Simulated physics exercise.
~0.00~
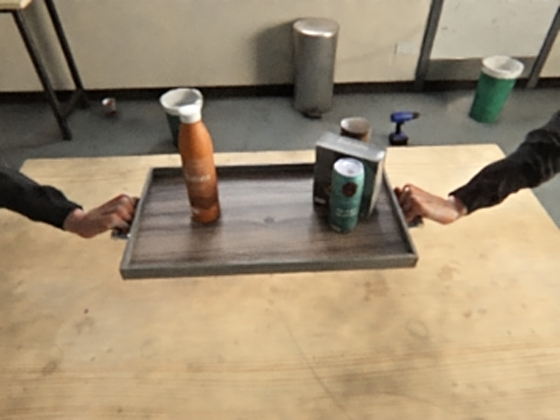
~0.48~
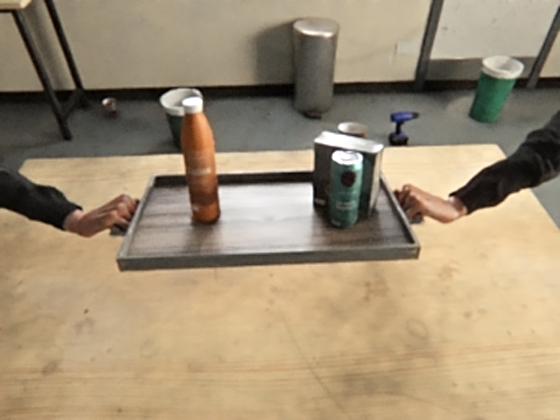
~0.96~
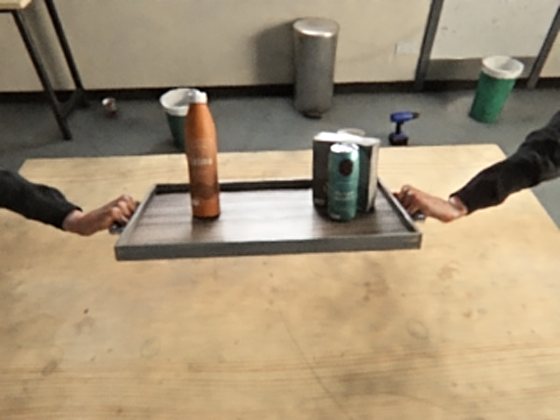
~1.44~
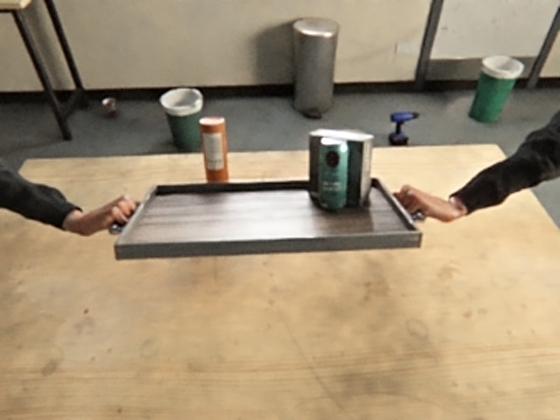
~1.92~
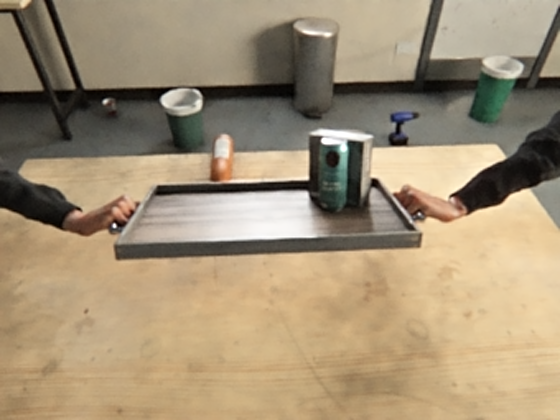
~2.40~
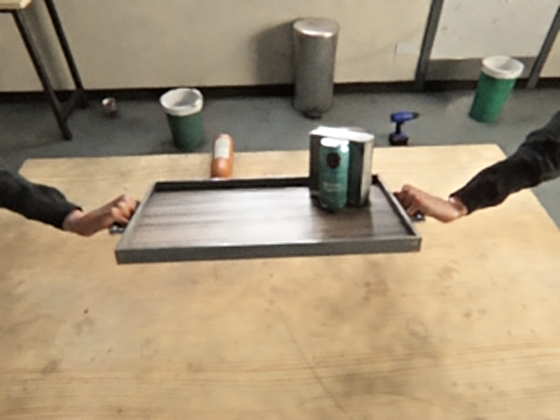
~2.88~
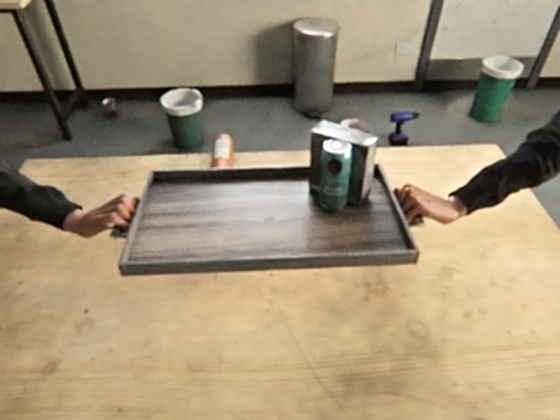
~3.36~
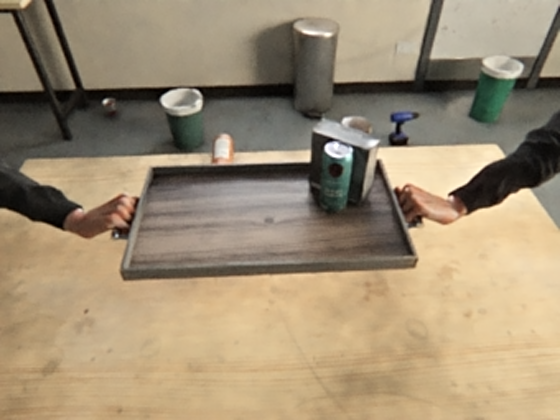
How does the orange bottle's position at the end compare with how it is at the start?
At the start the orange bottle stands upright on the tray, but at the end it is lying on its side beyond the tray's far edge.
The video shows two hands tilting a tray away from the viewer, so the orange bottle topples off the far edge while the turquoise can slides slightly. The tray is levelled again, with the can, grey packet and brown jar still upright on it and the bottle lying beyond.
